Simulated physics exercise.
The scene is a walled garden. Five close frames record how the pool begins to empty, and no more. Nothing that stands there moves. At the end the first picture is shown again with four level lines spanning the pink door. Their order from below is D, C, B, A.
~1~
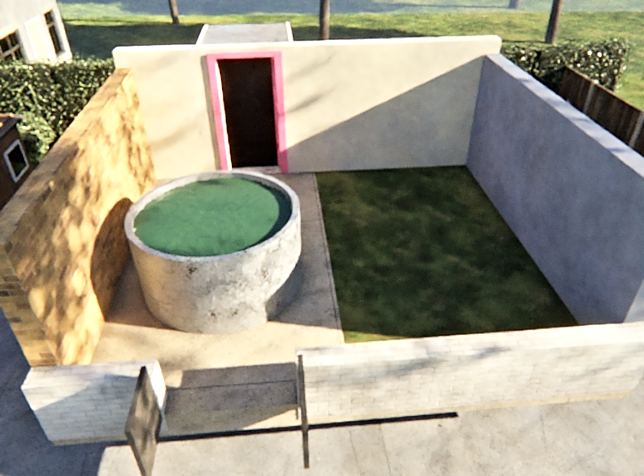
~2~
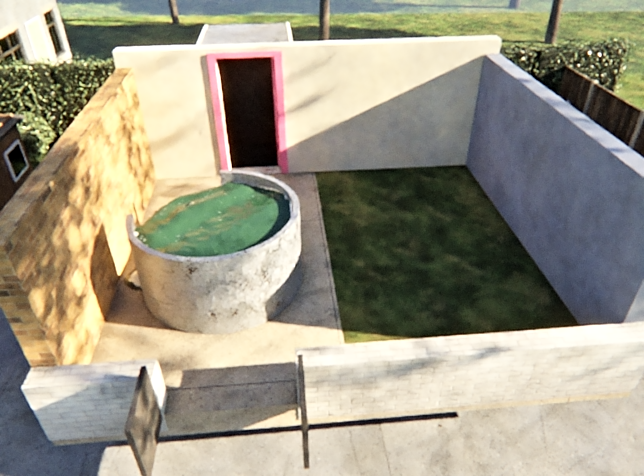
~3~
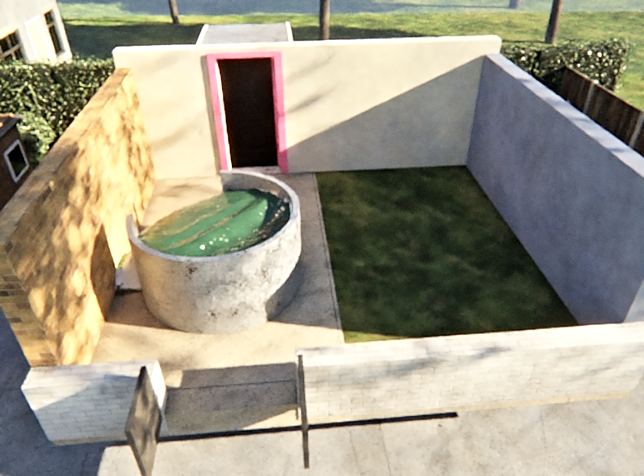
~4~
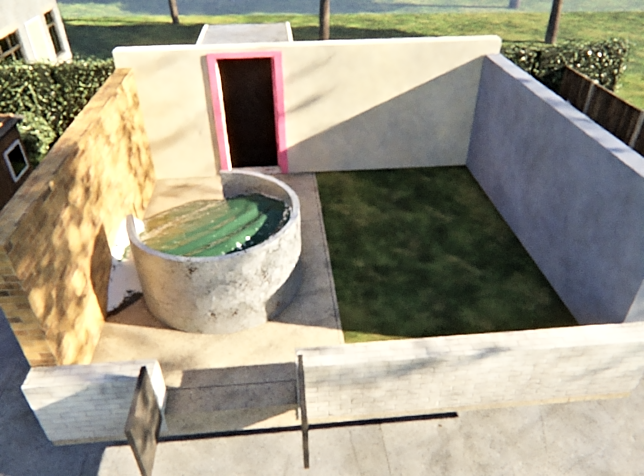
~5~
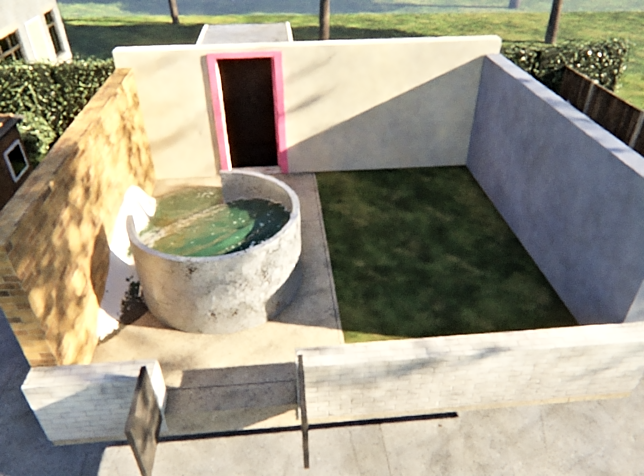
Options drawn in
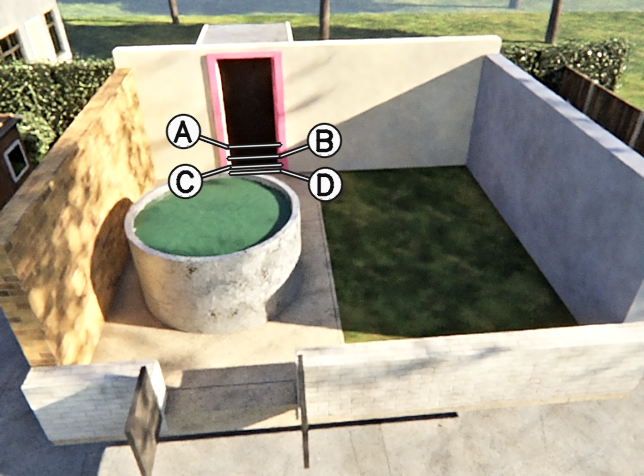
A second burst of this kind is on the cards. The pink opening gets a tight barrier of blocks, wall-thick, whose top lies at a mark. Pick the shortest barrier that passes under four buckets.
Use mark B.
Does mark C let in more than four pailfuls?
Yes, it does.
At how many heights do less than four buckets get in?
Two of the four.
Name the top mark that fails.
Here it is mark C.
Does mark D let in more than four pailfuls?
Yes.
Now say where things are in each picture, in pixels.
The first picture shows water in the pool at rest, its middle at (215, 215); foot of the pink doorway at (256, 174); open gate at (226, 349).
In the second picture, water covers 2 % of the ground, its front hidden from here.
The third picture shows front seen at (132, 288), 5 % of the ground wet.
The fourth picture shows front seen at (109, 306), 9 % of the ground wet.
The fifth picture shows front seen at (99, 337), 15 % of the ground wet.
On the marked copy, A at (253, 145); B at (254, 157); C at (255, 166); D at (256, 172); from the bottom up D, C, B, A.
With A, nothing gets over.
With B, a splash gets over, under a bucket.
With C, about 8 bucketfuls get in.
With D, dozens of bucketfuls pour in.
